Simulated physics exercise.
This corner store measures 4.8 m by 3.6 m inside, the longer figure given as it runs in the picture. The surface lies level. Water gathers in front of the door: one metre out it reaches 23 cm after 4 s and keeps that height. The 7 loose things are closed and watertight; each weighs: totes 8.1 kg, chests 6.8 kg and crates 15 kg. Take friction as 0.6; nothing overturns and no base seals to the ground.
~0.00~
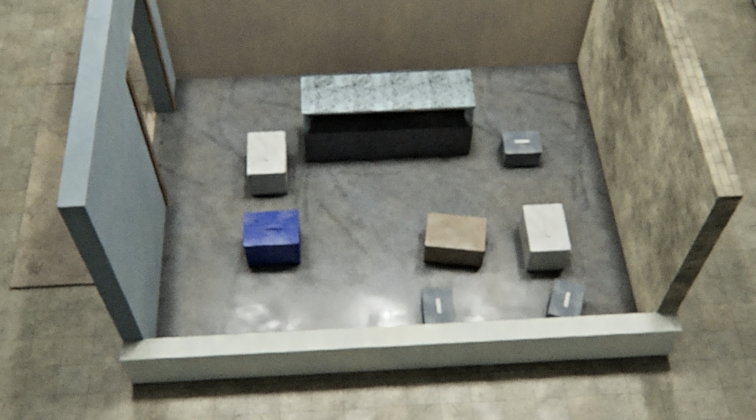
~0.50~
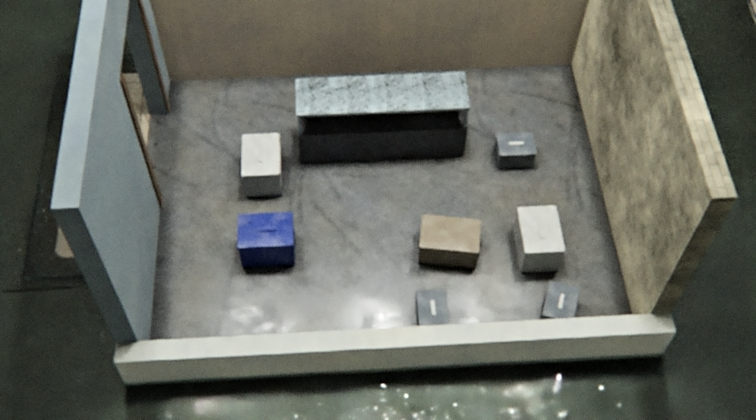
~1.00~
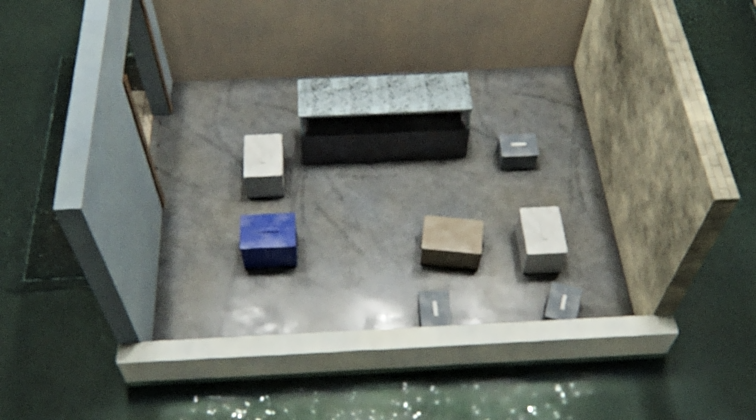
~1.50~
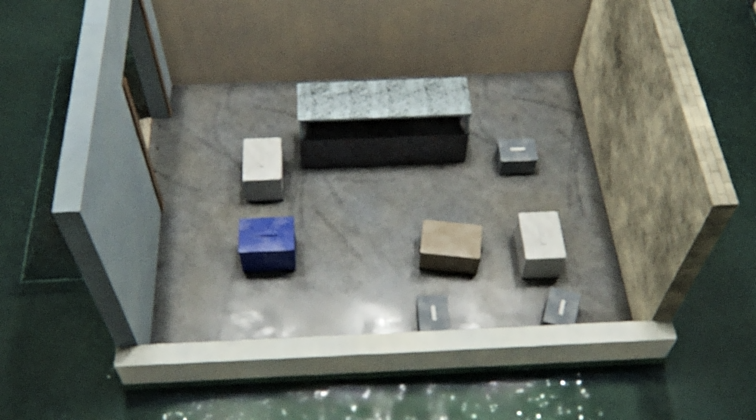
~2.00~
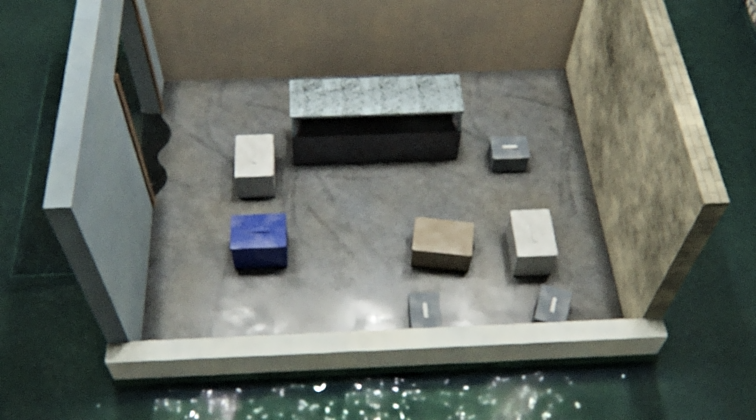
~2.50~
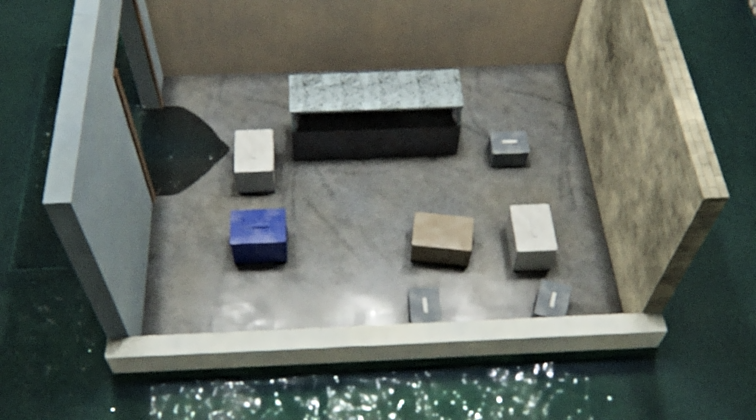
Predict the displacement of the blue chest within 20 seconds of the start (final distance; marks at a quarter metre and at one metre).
Blue chest moves a short way.
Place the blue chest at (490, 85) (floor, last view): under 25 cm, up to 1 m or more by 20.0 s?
It gets carried off.
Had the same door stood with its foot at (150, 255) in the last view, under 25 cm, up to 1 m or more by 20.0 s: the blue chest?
Then the blue chest travels far.
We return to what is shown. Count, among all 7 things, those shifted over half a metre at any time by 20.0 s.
I count 7.
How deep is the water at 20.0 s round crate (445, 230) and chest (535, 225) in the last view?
About 18 and 18 cm.
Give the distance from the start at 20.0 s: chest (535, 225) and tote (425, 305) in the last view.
In that order: 100 cm, 140 cm.
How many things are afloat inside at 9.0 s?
I count 6.
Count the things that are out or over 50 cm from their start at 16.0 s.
I count 6.
After 4.0 s the blue chest is near (258, 226), 0.0 m from its start, aground; 0 afloat.
After 9.0 s the blue chest is near (245, 278), 0.6 m from its start, afloat; 6 afloat.
After 16.0 s the blue chest is near (231, 236), 0.3 m from its start, afloat; 7 afloat.
After 20.0 s the blue chest is near (218, 252), 0.5 m from its start, afloat; 7 afloat.
